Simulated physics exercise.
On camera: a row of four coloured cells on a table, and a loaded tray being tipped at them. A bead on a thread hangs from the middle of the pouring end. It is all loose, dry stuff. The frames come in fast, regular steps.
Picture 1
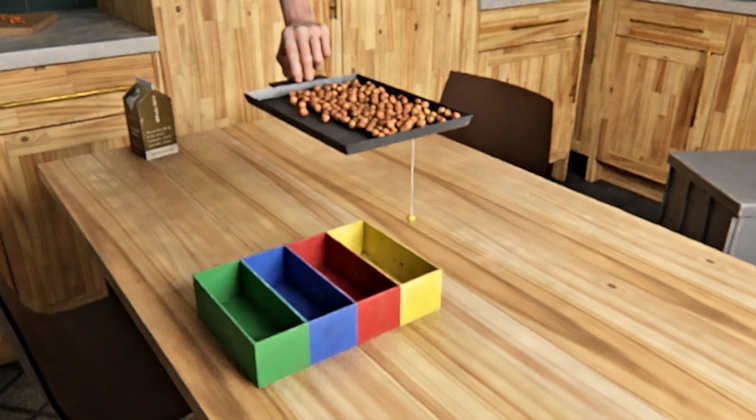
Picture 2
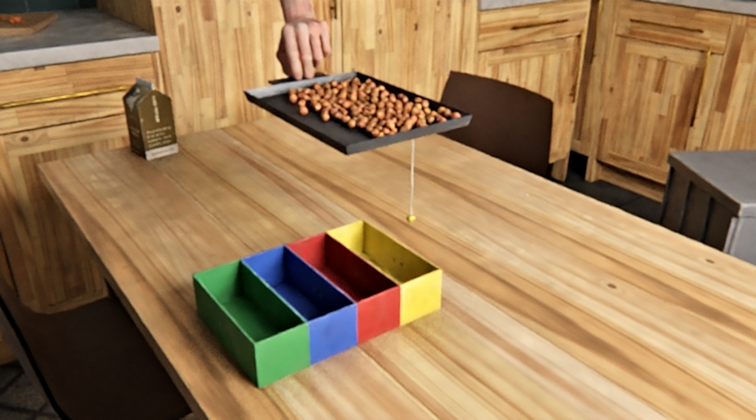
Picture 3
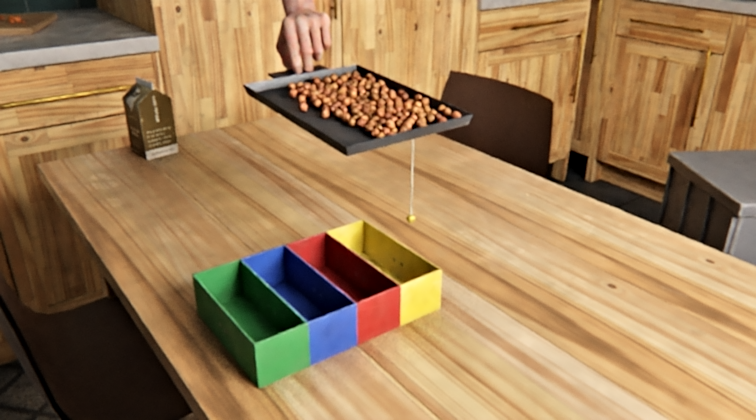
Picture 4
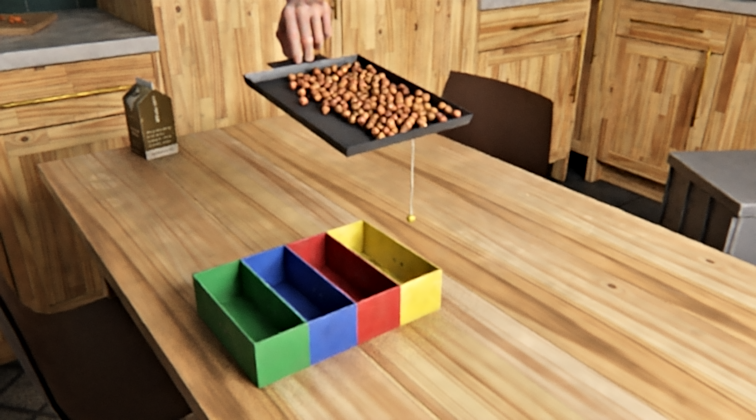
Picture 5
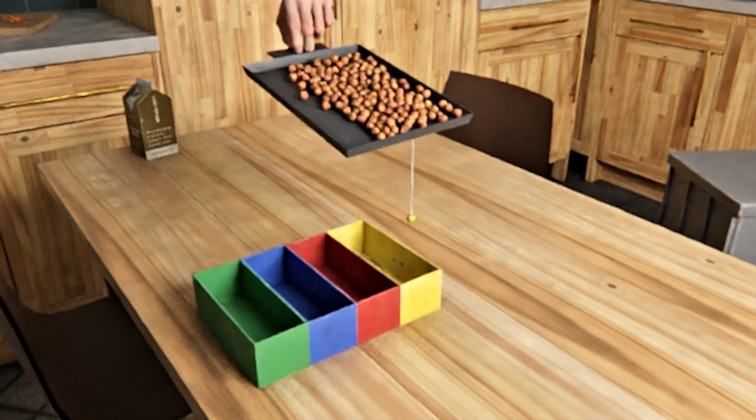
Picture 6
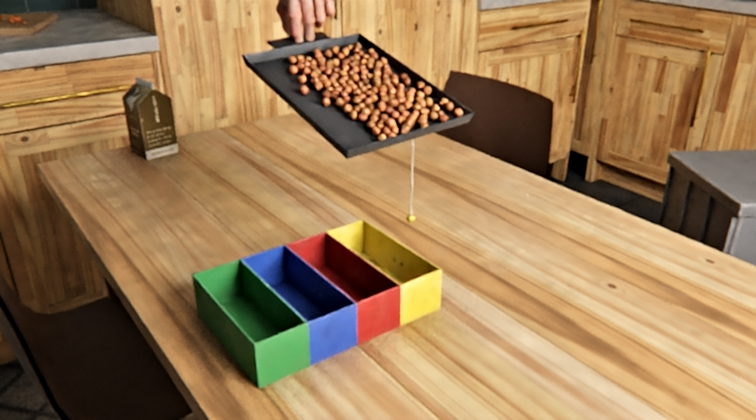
In a wooden kitchen, a fixed, slightly raised view looks across a long plank table with dark chairs and a dark carton at the back left. A divided box with green, blue, red and yellow cells sits below a dark tray of brown nuts, a yellow bead hanging on a thread from its edge. The hand gradually raises the tray's far side, slanting it toward the viewer.
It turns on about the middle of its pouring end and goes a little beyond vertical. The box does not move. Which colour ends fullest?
Most goes to the yellow cell.
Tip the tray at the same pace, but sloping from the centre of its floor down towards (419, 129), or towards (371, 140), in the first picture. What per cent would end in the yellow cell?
About 10 and 40 per cent.
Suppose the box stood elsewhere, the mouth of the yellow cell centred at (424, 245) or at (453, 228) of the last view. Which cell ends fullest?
At the first place the red one, at the second that blue cell.
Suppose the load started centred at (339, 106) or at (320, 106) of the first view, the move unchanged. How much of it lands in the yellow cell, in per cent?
About 30 and 40 per cent.
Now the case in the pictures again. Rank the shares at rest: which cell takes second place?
The runner-up: The red cell.
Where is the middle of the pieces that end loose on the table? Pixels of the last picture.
Around (480, 293).
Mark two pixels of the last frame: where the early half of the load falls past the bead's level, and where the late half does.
The first part at (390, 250); the rest at (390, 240).
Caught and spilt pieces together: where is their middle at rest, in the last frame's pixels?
Roughly at (401, 295).
Soon after the last picture, tray tipped steeply; nearly all on the tray; a stray few in the red cell; a stray few in the yellow cell; a stray few falling or outside the box.
A little later, tray tipped right over; a small part on the tray; about a quarter in the yellow cell; about a quarter in the red cell; a stray few in the green cell; about half falling or outside the box.
Later still, tray tipped past a quarter turn; about a third in the yellow cell; about a quarter in the red cell; a stray few in the green cell; about a third falling or outside the box.
At rest, tray tipped past a quarter turn; about a third in the yellow cell; about a quarter in the red cell; a stray few in the green cell; none in the blue cell; about a third outside the box.
